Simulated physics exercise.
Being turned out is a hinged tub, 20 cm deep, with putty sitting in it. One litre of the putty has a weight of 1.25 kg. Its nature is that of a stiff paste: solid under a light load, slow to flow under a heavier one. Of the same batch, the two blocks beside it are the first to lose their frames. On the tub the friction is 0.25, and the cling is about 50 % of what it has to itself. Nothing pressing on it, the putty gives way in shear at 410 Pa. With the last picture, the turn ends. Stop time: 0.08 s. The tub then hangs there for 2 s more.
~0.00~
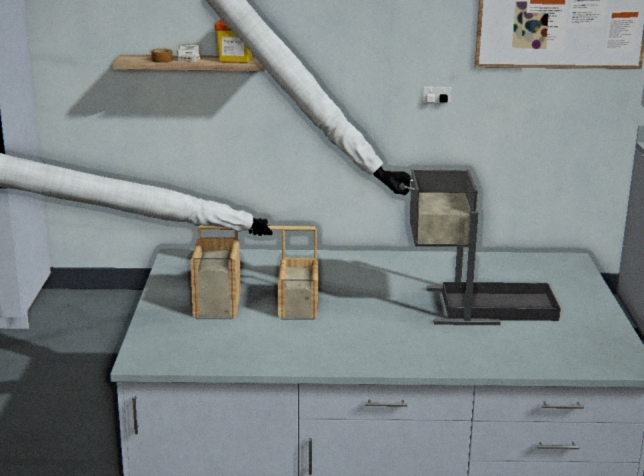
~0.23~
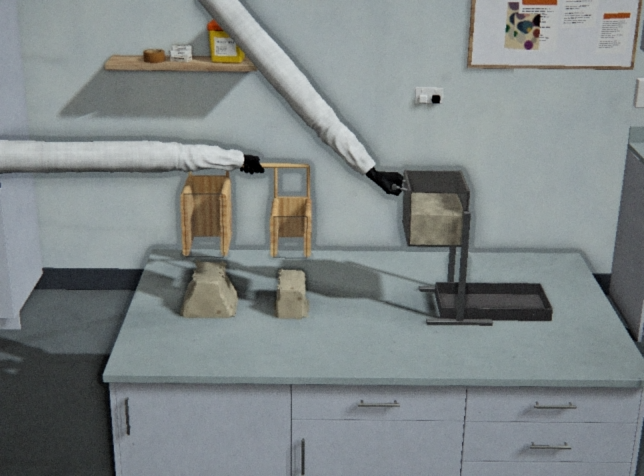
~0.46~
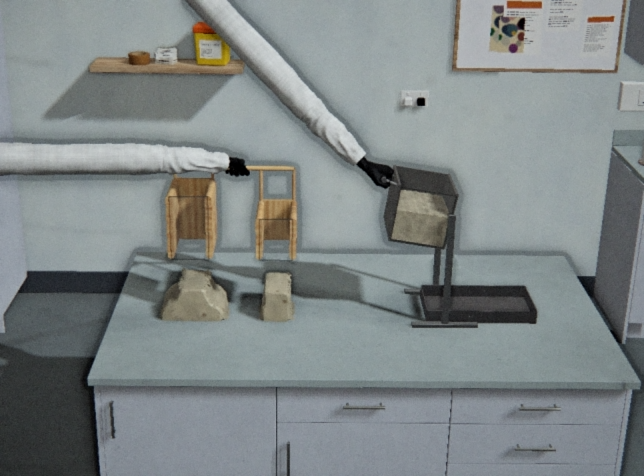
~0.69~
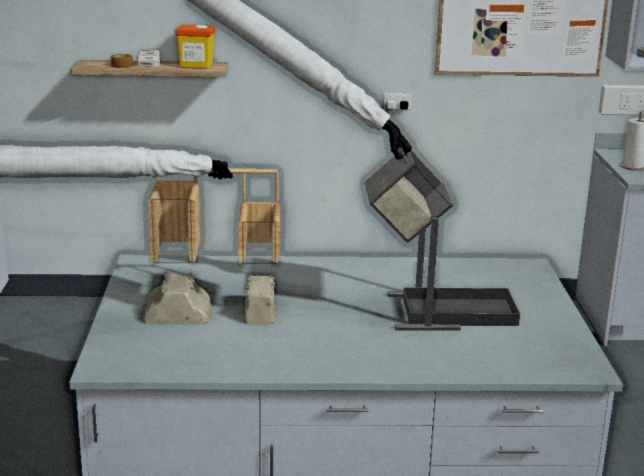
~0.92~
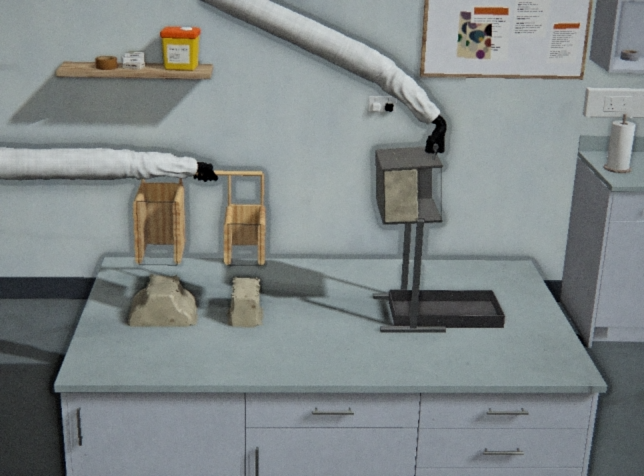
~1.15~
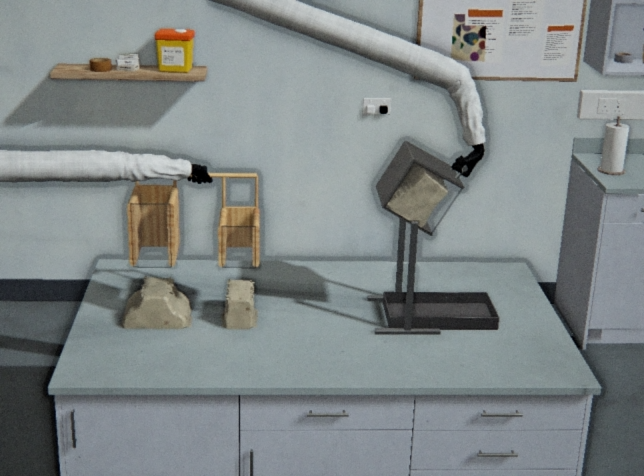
Gloved hands lift wooden moulds off two pale blocks, then turn a hinged tub of putty far over.
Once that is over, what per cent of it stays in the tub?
Some 0 per cent stays in the tub.
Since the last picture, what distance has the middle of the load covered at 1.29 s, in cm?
About 12 cm.
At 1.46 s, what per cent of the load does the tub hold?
About 0 %.
By 1.29 s, the tub is at 119 degrees and holds 46 %.
By 1.46 s, the tub is at 119 degrees and holds 0 %.
By 1.63 s, the tub is at 119 degrees and holds 0 %.
By 1.80 s, the tub is at 119 degrees and holds 0 %.
By 3.15 s, at the end, the tub is at 119 degrees and holds 0 %.
